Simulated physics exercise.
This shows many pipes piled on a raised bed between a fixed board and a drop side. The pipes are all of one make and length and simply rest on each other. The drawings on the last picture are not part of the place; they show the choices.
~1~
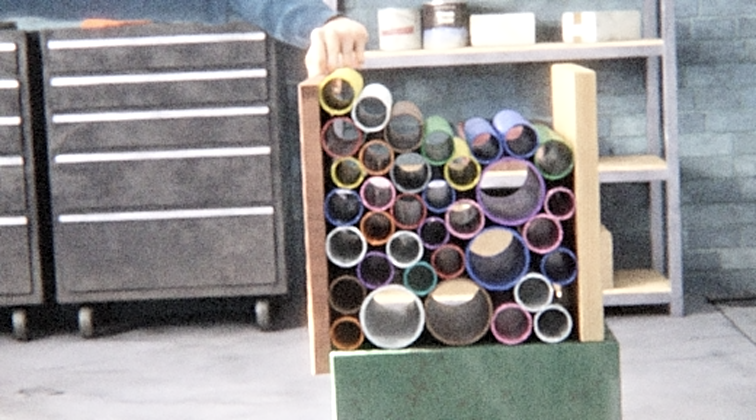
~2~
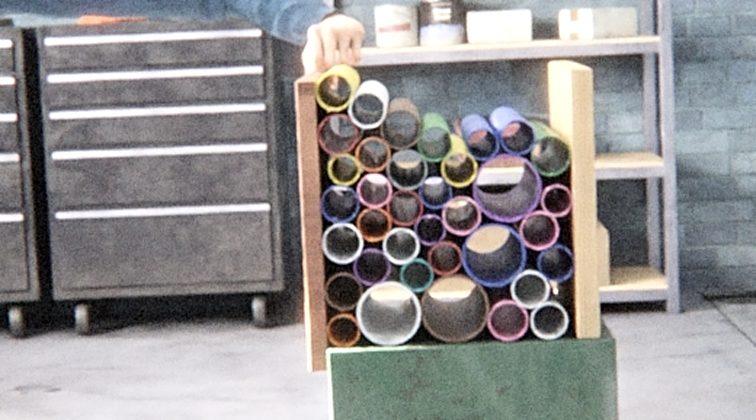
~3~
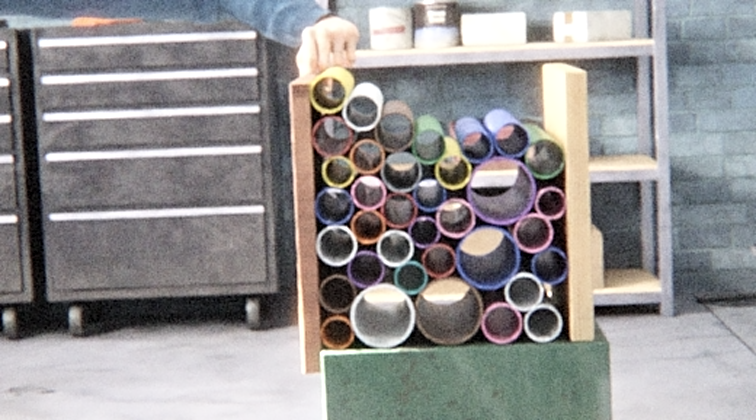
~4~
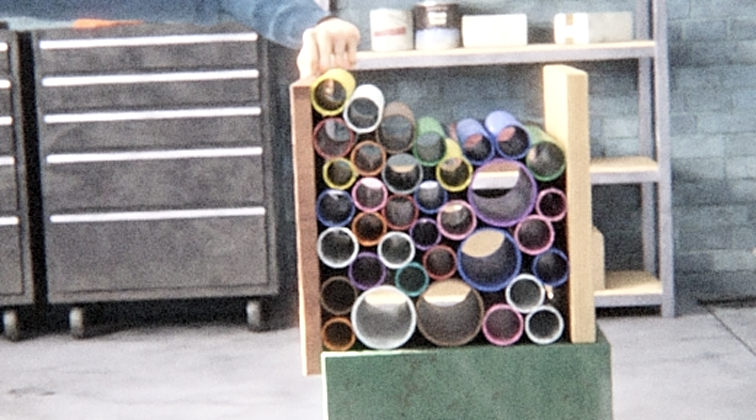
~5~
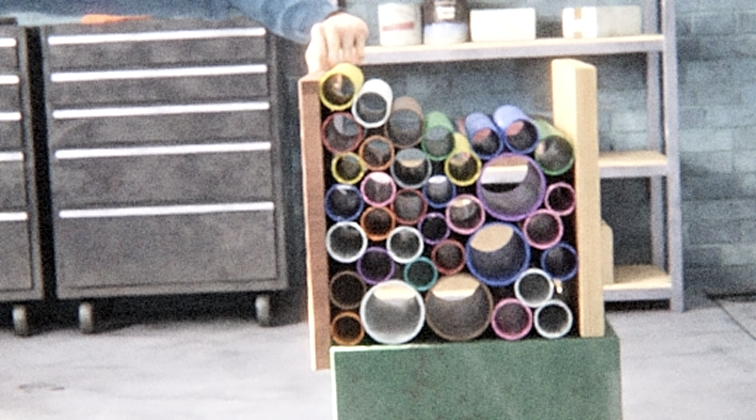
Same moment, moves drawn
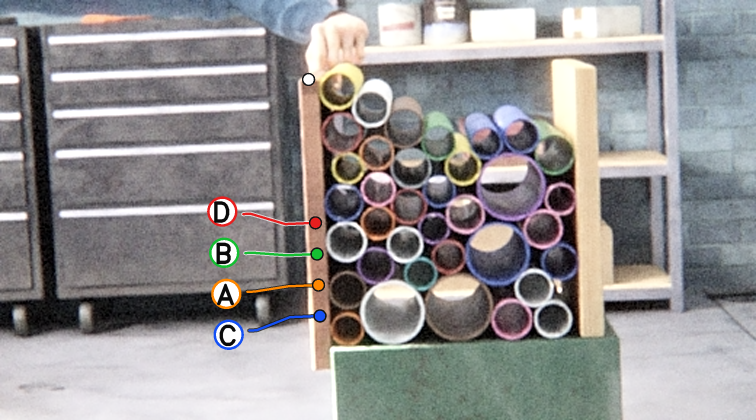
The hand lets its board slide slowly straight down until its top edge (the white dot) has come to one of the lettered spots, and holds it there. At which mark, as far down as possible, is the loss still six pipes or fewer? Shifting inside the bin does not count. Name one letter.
The last mark within the limit is D.
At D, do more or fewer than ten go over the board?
Fewer than ten.
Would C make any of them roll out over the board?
Yes, at C.
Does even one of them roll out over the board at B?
Yes, at B.
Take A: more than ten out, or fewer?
At A, more than ten.
On the marked copy, A at (319, 285); B at (317, 254); C at (320, 316); D at (316, 223); the white dot at (309, 79).
With D. Early on, top of the board (321, 144).
Further on, top of the board (325, 218).
At the end, top of the board (325, 221), six out over the board.
As for the rest, A more than six out over the board; B more than six out over the board; C more than six out over the board.
